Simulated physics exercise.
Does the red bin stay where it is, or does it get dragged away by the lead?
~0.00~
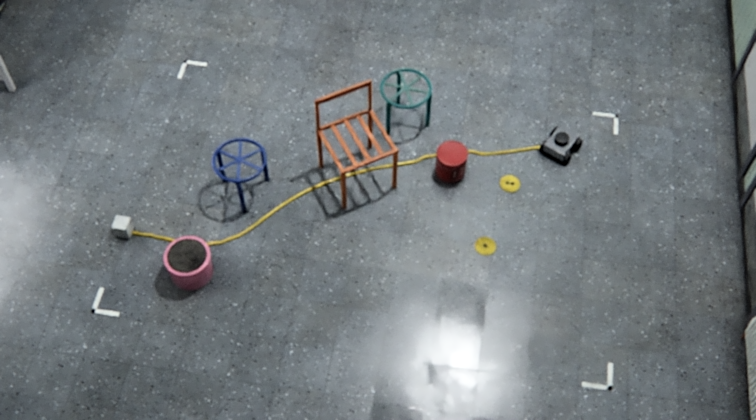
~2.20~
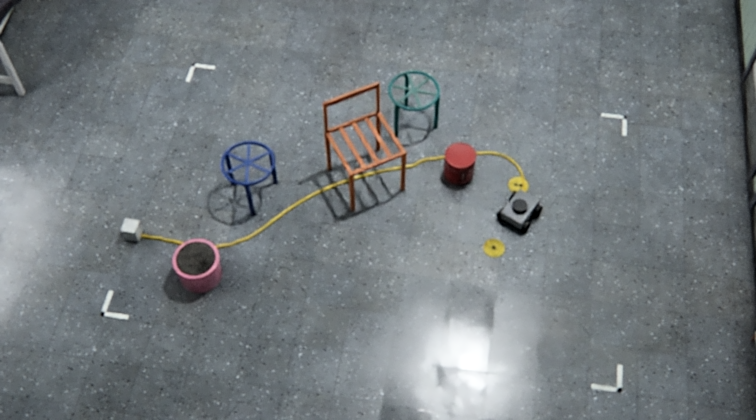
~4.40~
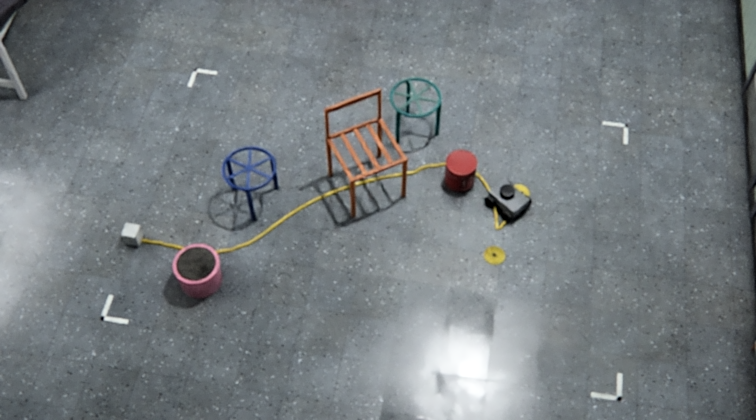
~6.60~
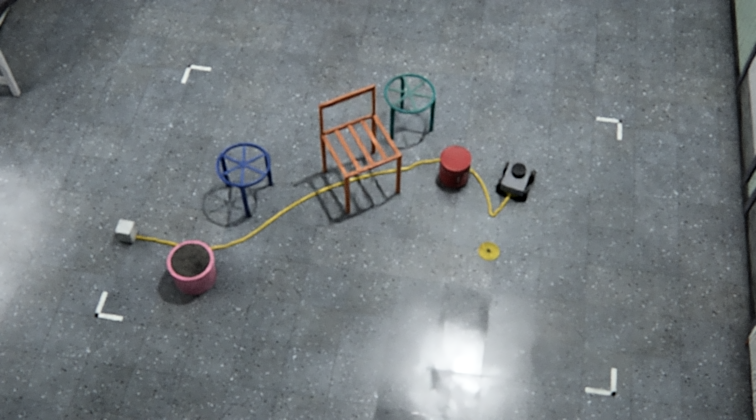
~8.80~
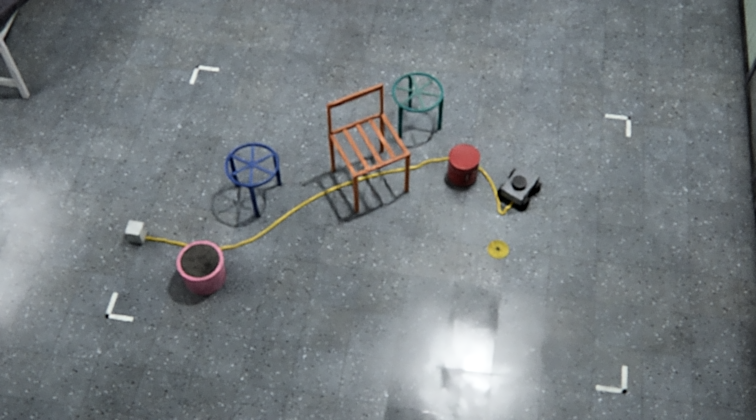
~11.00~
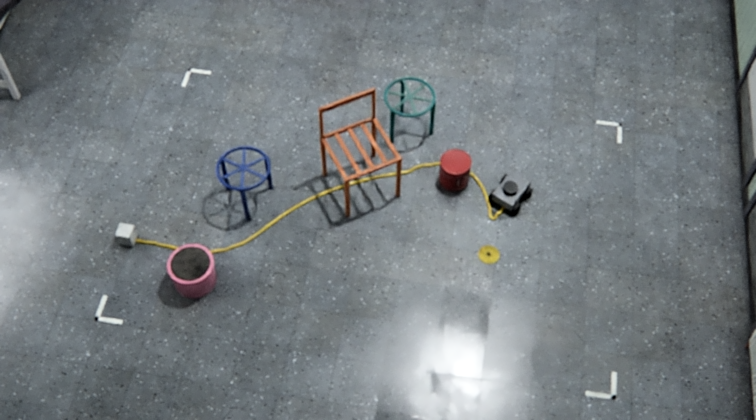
The red bin stays practically where it is, with the yellow lead still running past it to the cart.
